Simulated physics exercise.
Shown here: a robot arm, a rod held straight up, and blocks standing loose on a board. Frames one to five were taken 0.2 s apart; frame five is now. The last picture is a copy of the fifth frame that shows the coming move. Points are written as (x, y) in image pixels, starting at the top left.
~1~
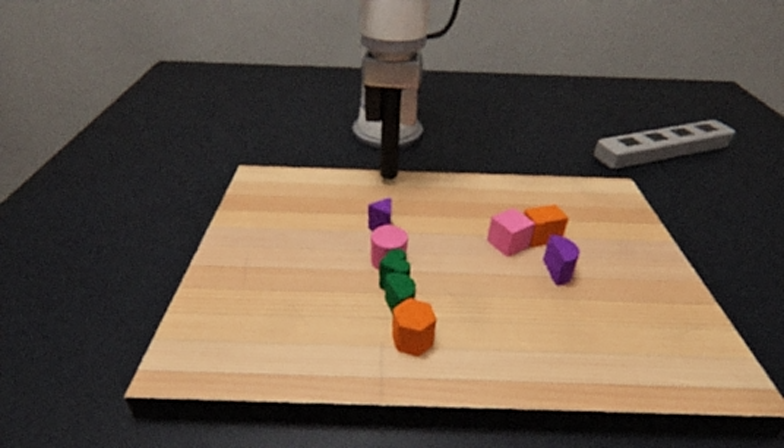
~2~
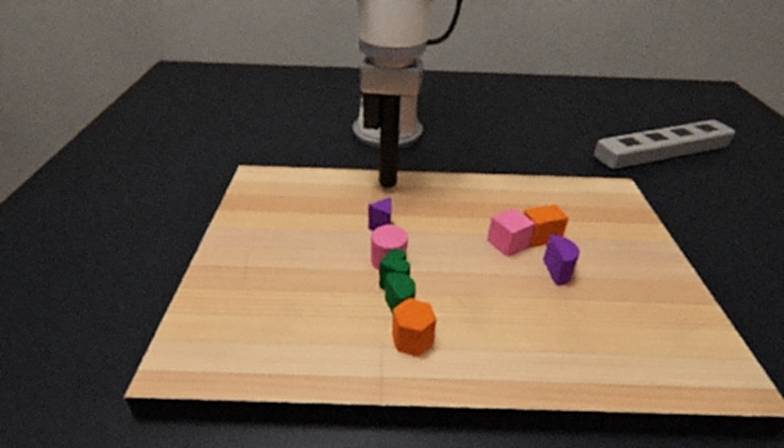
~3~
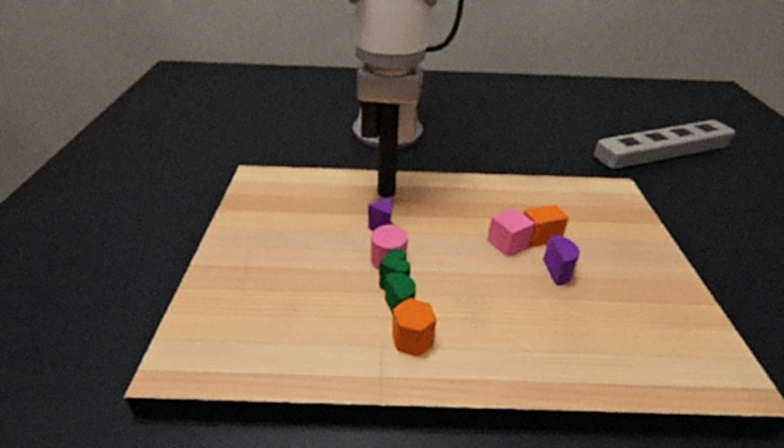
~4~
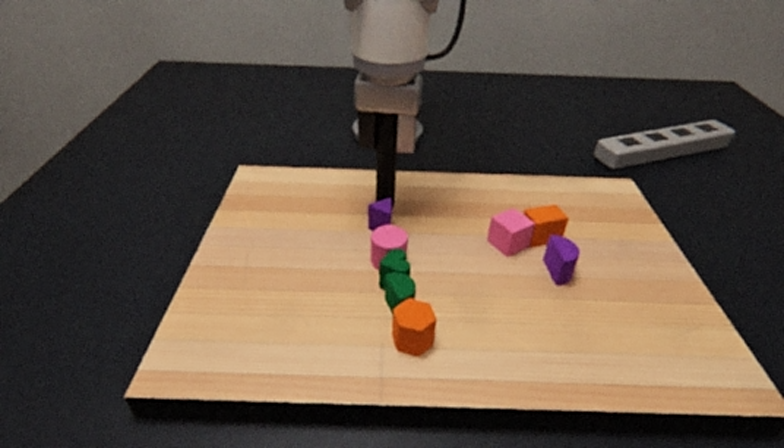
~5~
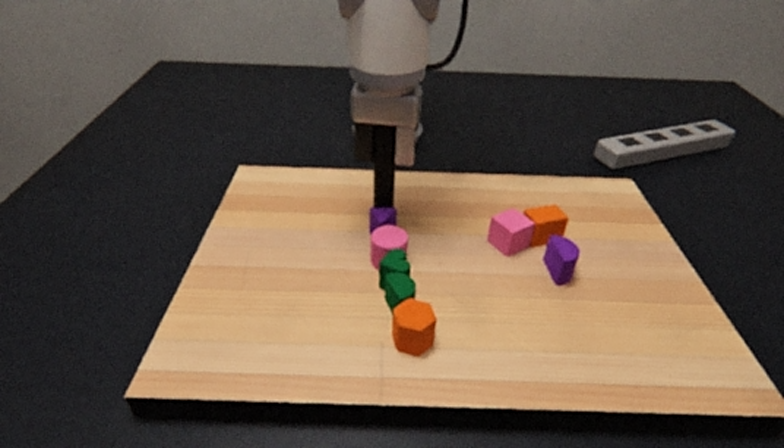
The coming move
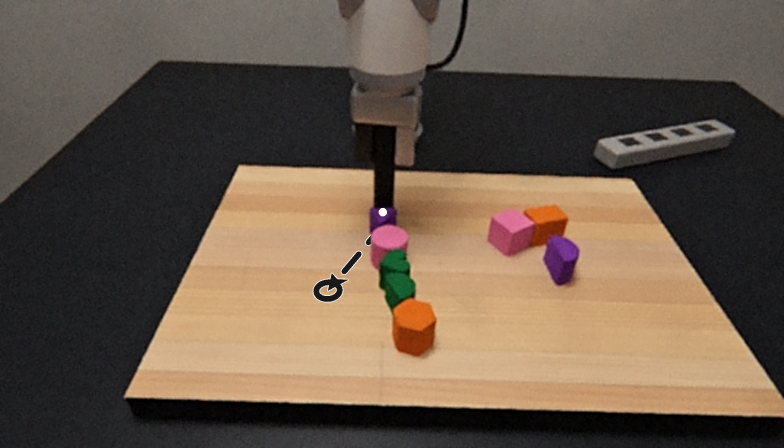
On a wooden board, a robot arm lowering a black rod toward the viewer and nudging a purple block near a pink one.
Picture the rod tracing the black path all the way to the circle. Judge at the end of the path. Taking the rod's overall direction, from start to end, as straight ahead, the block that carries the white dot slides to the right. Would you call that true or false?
This is false.
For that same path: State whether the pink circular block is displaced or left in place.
Shifted.
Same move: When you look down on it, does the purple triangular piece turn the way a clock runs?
Short answer: No.
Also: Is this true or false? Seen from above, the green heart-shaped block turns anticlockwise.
That is false.
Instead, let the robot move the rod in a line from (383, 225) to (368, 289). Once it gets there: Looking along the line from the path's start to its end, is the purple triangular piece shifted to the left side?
That would be a no.
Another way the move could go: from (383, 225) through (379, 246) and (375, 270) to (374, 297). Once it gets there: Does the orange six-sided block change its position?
Short answer: Yes.
The line goes straight from (383, 225) to (328, 290); the dot is on the purple triangular piece.
On the path given first. One third of the way, rod at (366, 239); purple triangular piece at (363, 233); pink circular block at (388, 242); green heart-shaped block at (403, 261), turned 25° clockwise.
Two thirds of the way, rod at (348, 260); purple triangular piece at (354, 255), turned 20° anticlockwise; pink circular block at (388, 243); green heart-shaped block at (408, 262), turned 40° clockwise.
At the end, rod at (328, 284); purple triangular piece at (352, 266), turned 60° anticlockwise; pink circular block at (388, 243); green heart-shaped block at (408, 262), turned 40° clockwise; green D-shaped block unmoved.
